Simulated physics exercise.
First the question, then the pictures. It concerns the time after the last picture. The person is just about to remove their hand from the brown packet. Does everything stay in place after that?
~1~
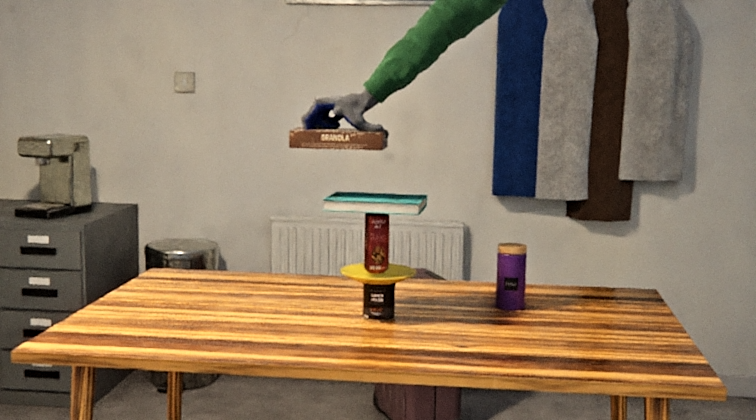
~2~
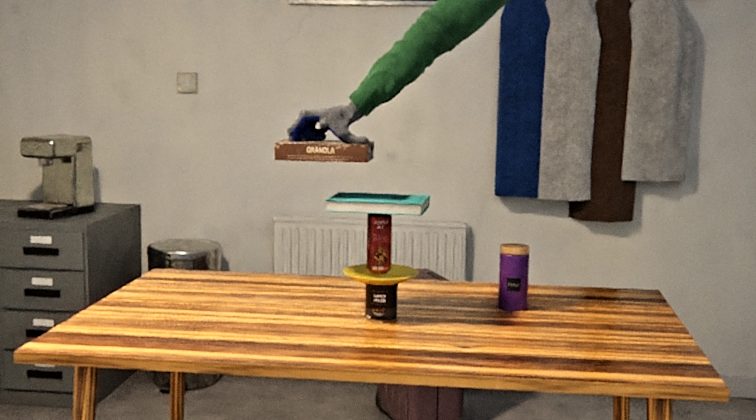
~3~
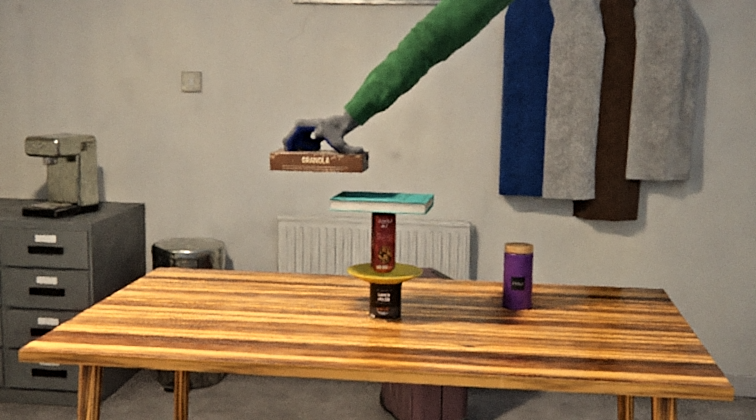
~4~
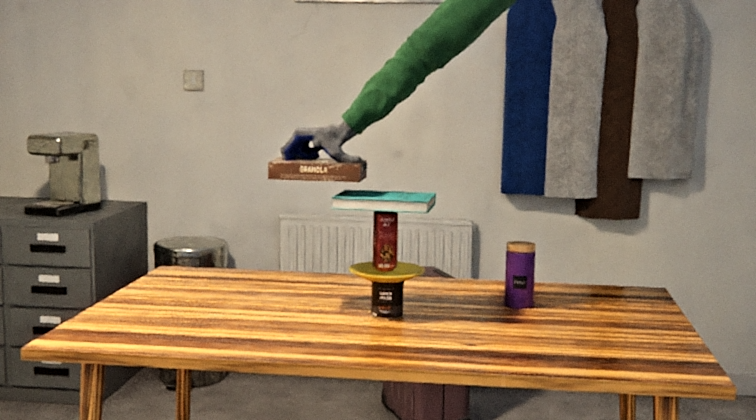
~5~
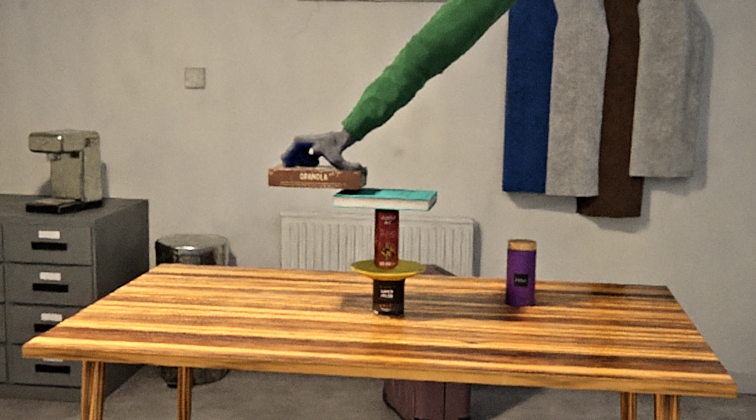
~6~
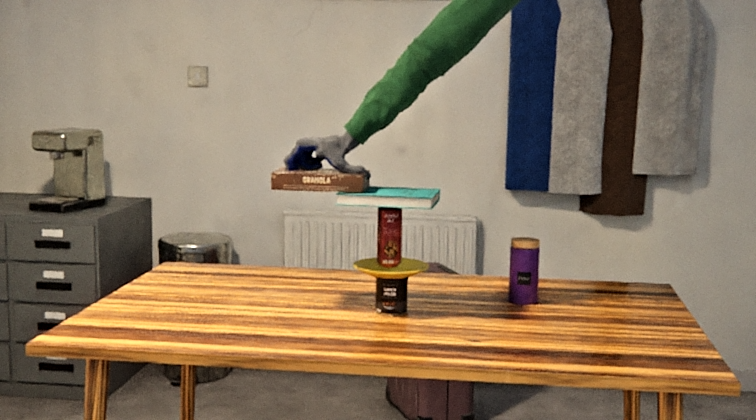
No, something drops.
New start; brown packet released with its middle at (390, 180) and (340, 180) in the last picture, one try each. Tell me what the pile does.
In the first case it holds; in the second case it gives way.
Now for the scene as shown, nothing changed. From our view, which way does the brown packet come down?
Observed: The object is displaced in the leftward direction.
Then, 0.30 s later than the last frame, brown packet now fallen.
Then, 0.40 s later than the last frame, things are still on the move.
Then, 0.60 s later than the last frame, as before.
Then, 0.80 s later than the last frame, nothing new.
When it is over, fallen, brown packet; the other 5 as before. End places, in pixels of the last picture, brown packet near (245, 305). The pile comes apart.
